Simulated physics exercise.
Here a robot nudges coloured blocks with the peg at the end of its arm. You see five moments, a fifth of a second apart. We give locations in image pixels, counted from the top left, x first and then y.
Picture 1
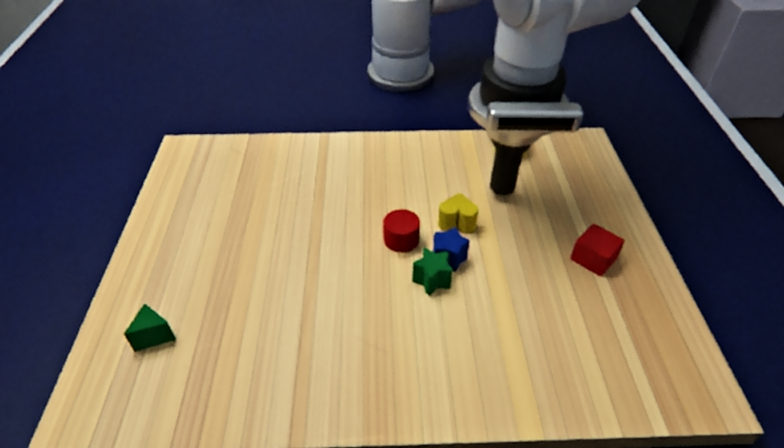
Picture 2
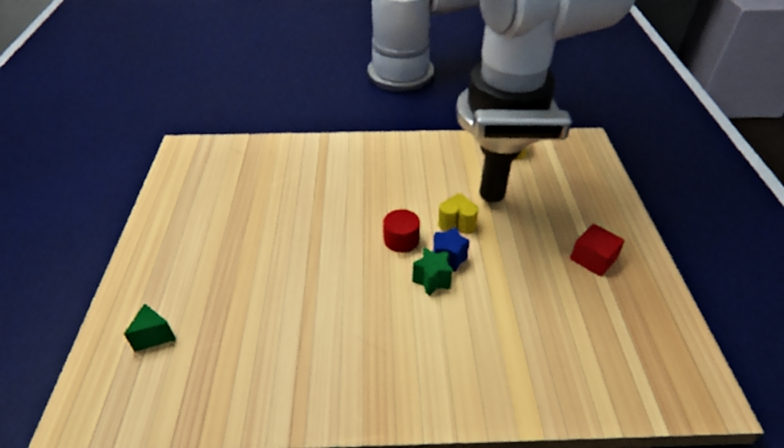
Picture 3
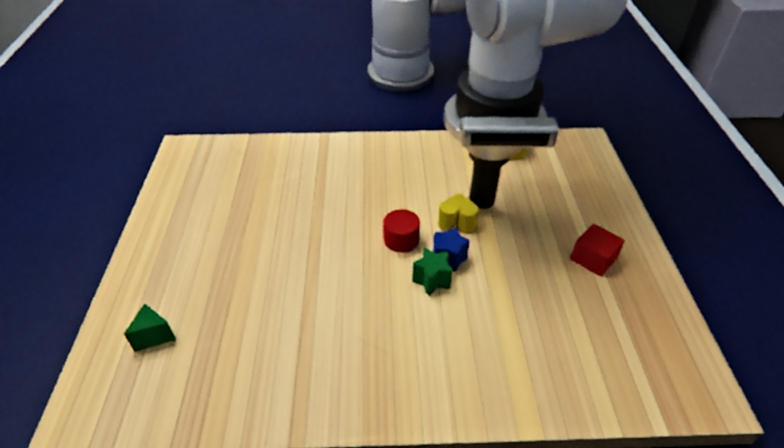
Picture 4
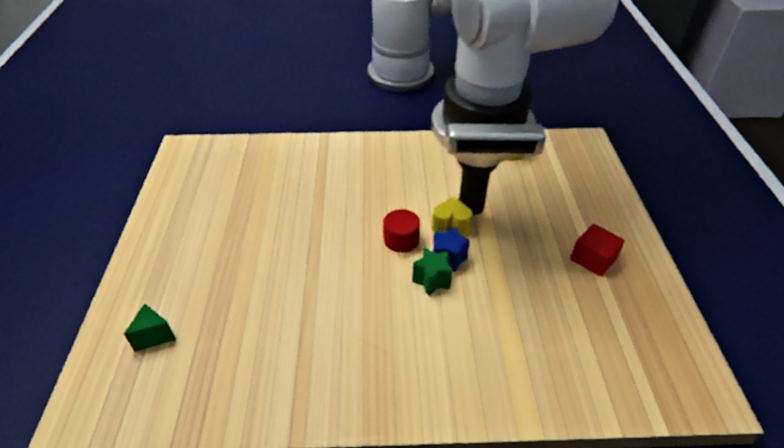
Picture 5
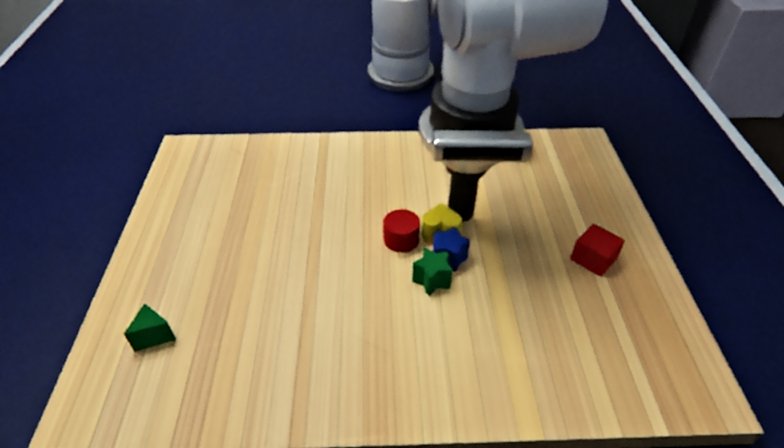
At first, the robot arm's dark peg stands to the upper right of a cluster of red, yellow, blue and green blocks on a wooden board. The peg slides down and left until it meets the yellow heart, then nudges it slightly left toward the red round block, while the other blocks stay still.
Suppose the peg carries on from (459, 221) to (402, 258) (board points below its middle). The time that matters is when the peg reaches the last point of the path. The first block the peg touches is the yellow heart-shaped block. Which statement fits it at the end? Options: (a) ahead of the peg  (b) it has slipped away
Answer: A.
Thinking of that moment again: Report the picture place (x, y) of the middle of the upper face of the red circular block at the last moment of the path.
It will end up at (374, 227).
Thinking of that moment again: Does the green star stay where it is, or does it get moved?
Answer: Moved.
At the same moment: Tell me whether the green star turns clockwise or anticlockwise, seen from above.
The sense of turning is clockwise.
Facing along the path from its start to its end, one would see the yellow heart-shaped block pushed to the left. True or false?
That statement is accurate.
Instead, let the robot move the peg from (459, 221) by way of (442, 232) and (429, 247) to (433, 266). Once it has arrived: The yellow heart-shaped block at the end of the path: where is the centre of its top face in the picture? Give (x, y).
Answer: (407, 256).
The first path, step by step. Halfway along, peg at (432, 231); red circular block at (388, 224); green star at (435, 269), turned 35° clockwise; yellow heart-shaped block at (418, 239), turned 30° anticlockwise; blue star at (451, 249), turned 35° anticlockwise.
At the end, peg at (402, 250); red circular block at (374, 227); green star at (435, 270), turned 30° clockwise; yellow heart-shaped block at (395, 262), turned 45° anticlockwise; blue star at (451, 249), turned 40° anticlockwise.
